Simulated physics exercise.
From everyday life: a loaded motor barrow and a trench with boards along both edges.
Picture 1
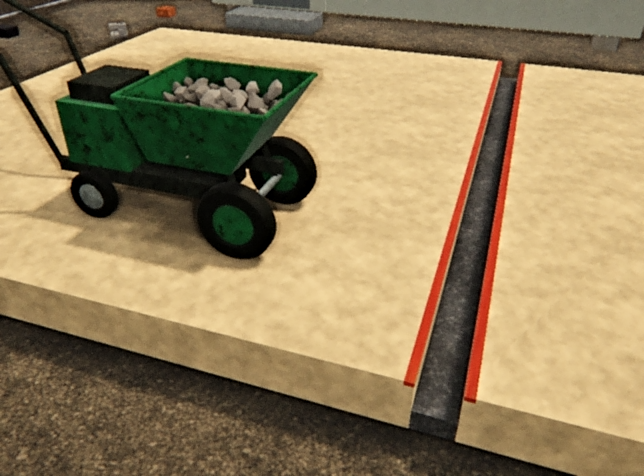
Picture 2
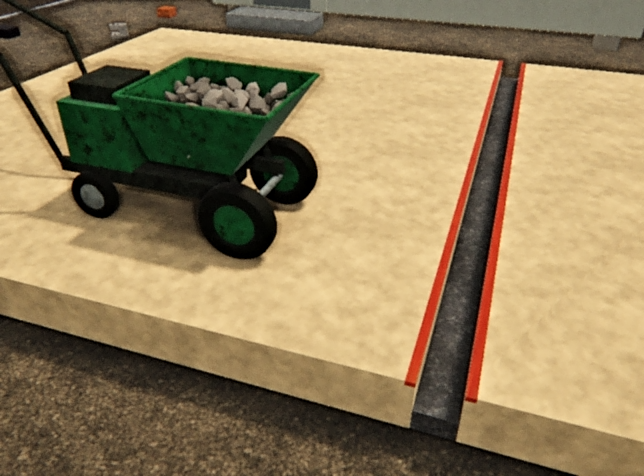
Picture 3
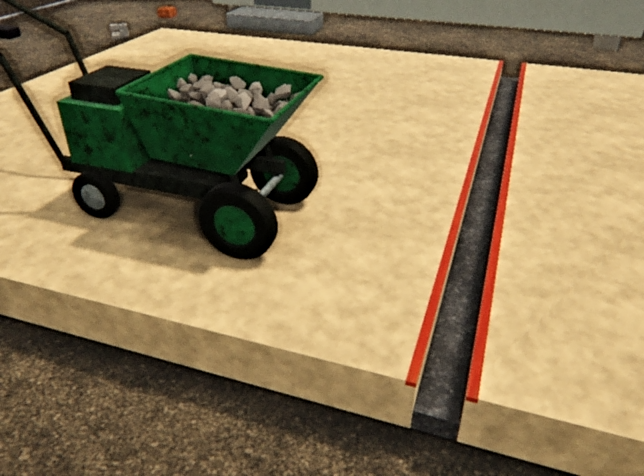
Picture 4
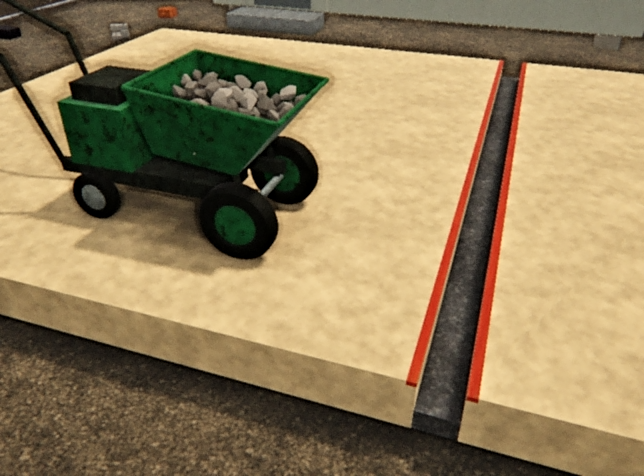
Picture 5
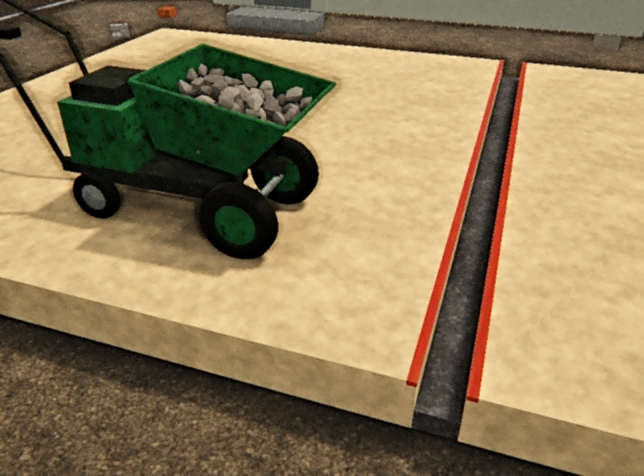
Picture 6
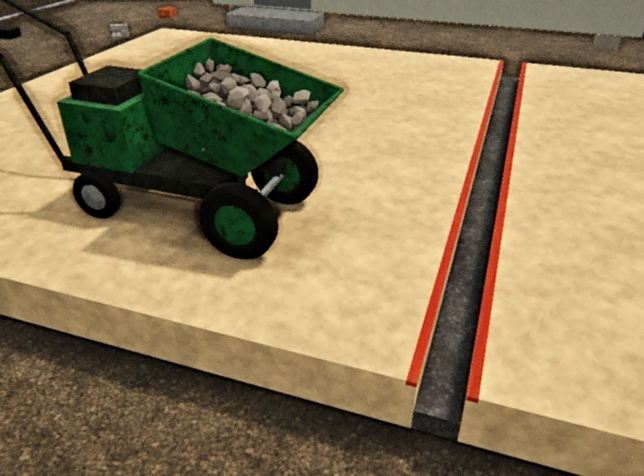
A green motor barrow loaded with broken stones stood still on a pale slab, left of a narrow trench edged with red boards, while its skip slowly tilted a little forward to the right.
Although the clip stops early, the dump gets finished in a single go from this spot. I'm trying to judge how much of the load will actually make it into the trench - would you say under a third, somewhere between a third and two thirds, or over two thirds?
I would say under a third.
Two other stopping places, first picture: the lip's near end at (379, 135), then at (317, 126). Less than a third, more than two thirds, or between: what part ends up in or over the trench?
First between a third and two thirds, then one to two thirds.
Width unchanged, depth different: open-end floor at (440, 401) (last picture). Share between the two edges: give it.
The share comes out near 10 percent.
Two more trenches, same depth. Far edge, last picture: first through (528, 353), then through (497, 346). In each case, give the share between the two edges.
In order: Near 20, then 20 percent.
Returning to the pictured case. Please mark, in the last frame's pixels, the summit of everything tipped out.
Top, approx.: (392, 232).
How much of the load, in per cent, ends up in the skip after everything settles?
About 25 in a hundred.
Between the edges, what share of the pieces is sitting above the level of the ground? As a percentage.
Estimate: Close to 0 in a hundred.
Shortly afterwards, skip tipped well over; the whole lot in the skip.
Next, skip tipped steeply; all but a few in the skip; a little short of the trench; only a few in or heaped over the trench; only a few falling.
Some moments later, skip tipped right over; near a third in the skip; near half short of the trench; a little in or heaped over the trench; only a few beyond it.
In the end, skip tipped right over; near a quarter in the skip; near half short of the trench; a little in or heaped over the trench; only a few beyond it.
